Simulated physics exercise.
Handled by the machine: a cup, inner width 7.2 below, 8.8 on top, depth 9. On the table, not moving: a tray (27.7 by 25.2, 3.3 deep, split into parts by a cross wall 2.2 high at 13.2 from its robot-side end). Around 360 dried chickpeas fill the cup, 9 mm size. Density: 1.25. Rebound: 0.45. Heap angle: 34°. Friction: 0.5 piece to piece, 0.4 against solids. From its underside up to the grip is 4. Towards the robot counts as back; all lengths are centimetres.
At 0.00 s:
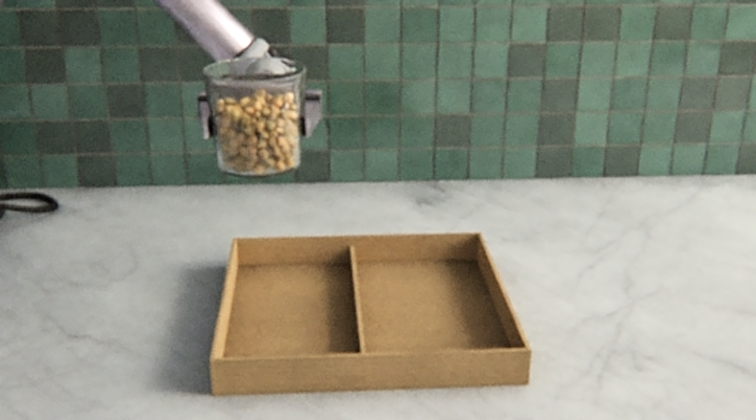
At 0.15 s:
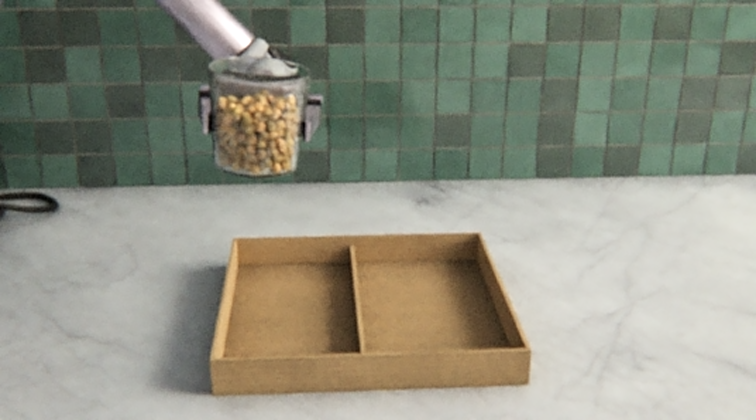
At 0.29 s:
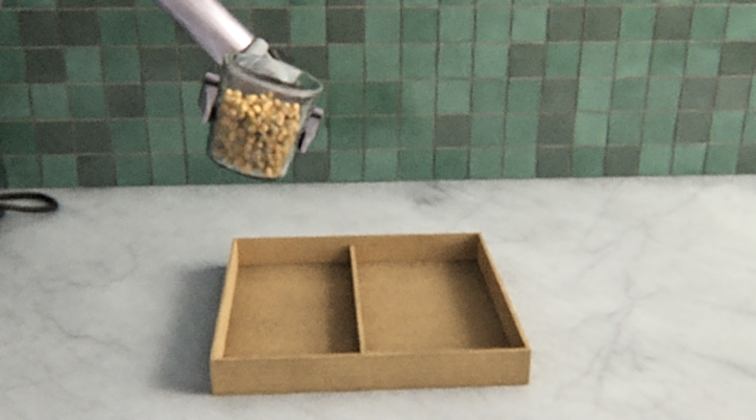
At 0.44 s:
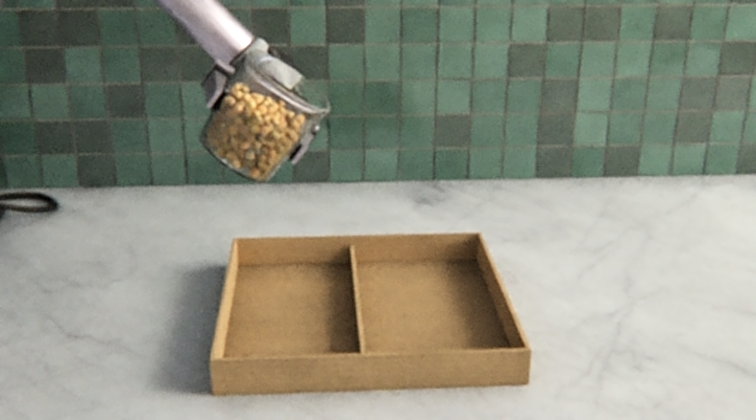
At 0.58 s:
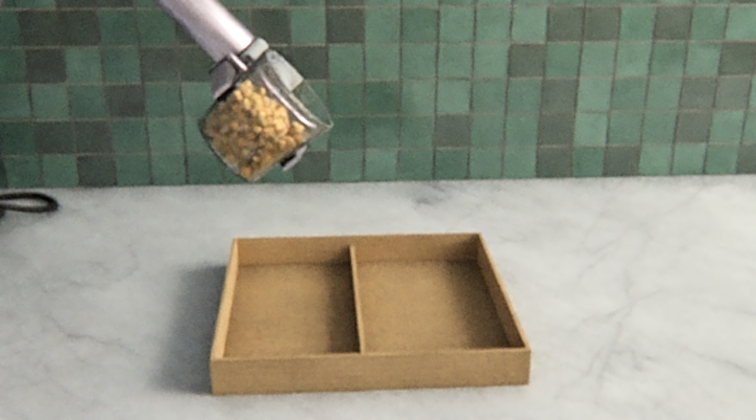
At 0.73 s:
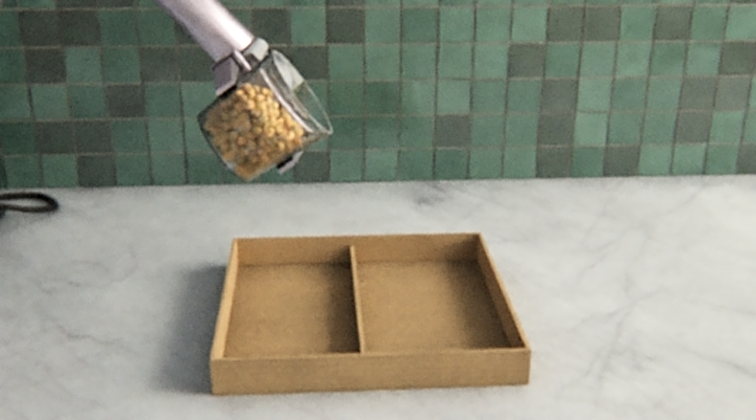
A clear cup of dried chickpeas, held by a robotic arm above a divided wooden tray on a marble surface, tilts steadily to the right from upright to a steep slant, the chickpeas shifting inside it.
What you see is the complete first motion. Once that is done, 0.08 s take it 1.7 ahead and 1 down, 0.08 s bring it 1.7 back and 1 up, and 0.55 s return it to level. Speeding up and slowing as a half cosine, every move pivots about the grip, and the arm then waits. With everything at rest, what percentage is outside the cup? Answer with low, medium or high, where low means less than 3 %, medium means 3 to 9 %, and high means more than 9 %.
Low.
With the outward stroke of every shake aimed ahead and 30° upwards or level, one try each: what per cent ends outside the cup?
Estimates, in order: 0 % then 0 %.
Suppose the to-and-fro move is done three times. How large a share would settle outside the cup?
That share would be near 0 percent.
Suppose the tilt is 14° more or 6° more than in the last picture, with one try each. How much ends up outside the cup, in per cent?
It would be around 5 and 5 per cent.
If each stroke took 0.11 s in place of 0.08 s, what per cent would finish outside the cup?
I'd expect some 0 per cent.
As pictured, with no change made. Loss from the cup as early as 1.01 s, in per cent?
I'd say some 0 percent.
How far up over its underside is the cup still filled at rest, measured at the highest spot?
8.5 cm.
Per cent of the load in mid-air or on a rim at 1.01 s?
Logged share: Close to 1 per cent.
By 1.01 s, tilted 48° forward, highest piece 23 above the table; 358 in the cup, 2 in flight or on a rim.
By 1.30 s, tilted 9° forward, highest piece 25 above the table; 358 in the cup, 2 in the far-side part.
By 1.64 s, level, highest piece 25 above the table; 358 in the cup, 2 in the far-side part.
By 2.69 s, level, highest piece 25 above the table; 358 in the cup, 2 in the far-side part.
Final count, 358 in the cup, 2 in the far-side part. That is 1 % outside the cup.
